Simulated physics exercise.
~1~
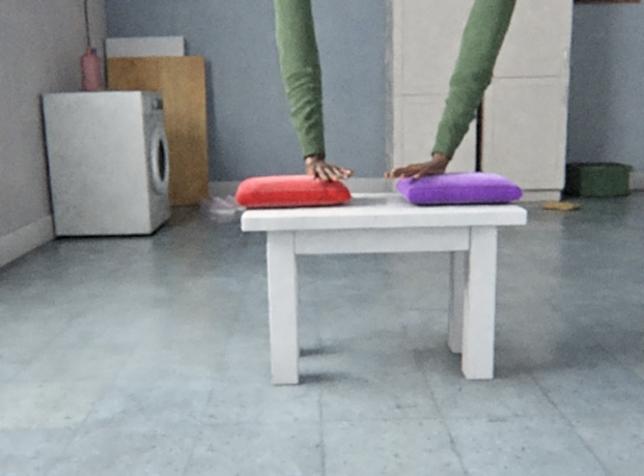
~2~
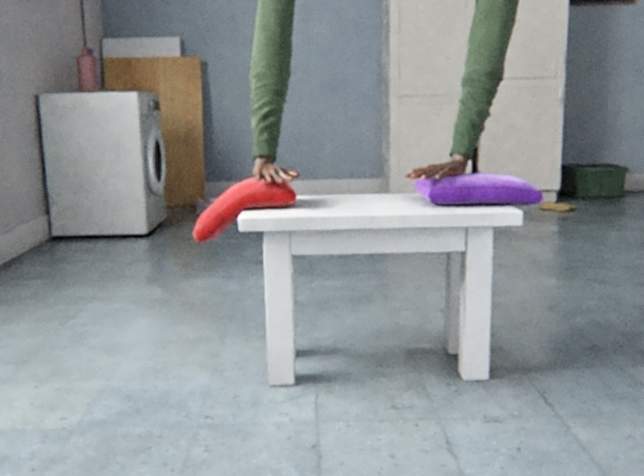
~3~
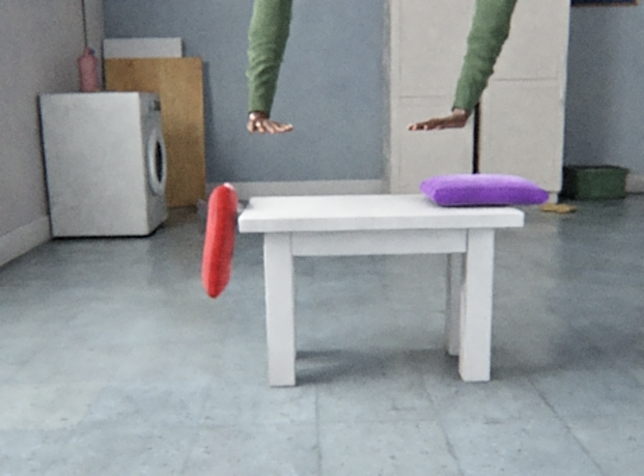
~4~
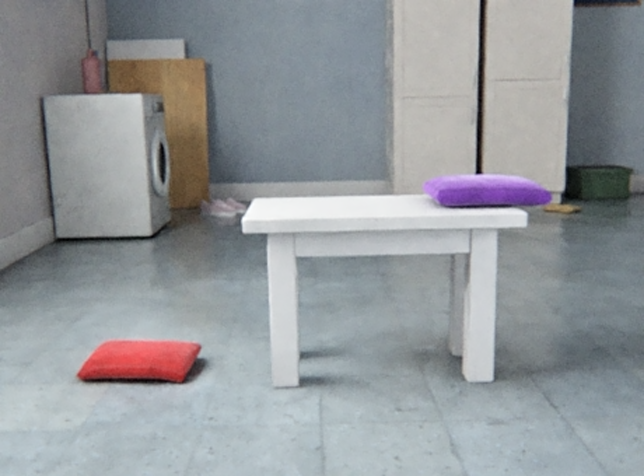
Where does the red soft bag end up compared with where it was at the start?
It starts on the left part of the white table under a hand, and at the end it lies on the floor to the left of the table.
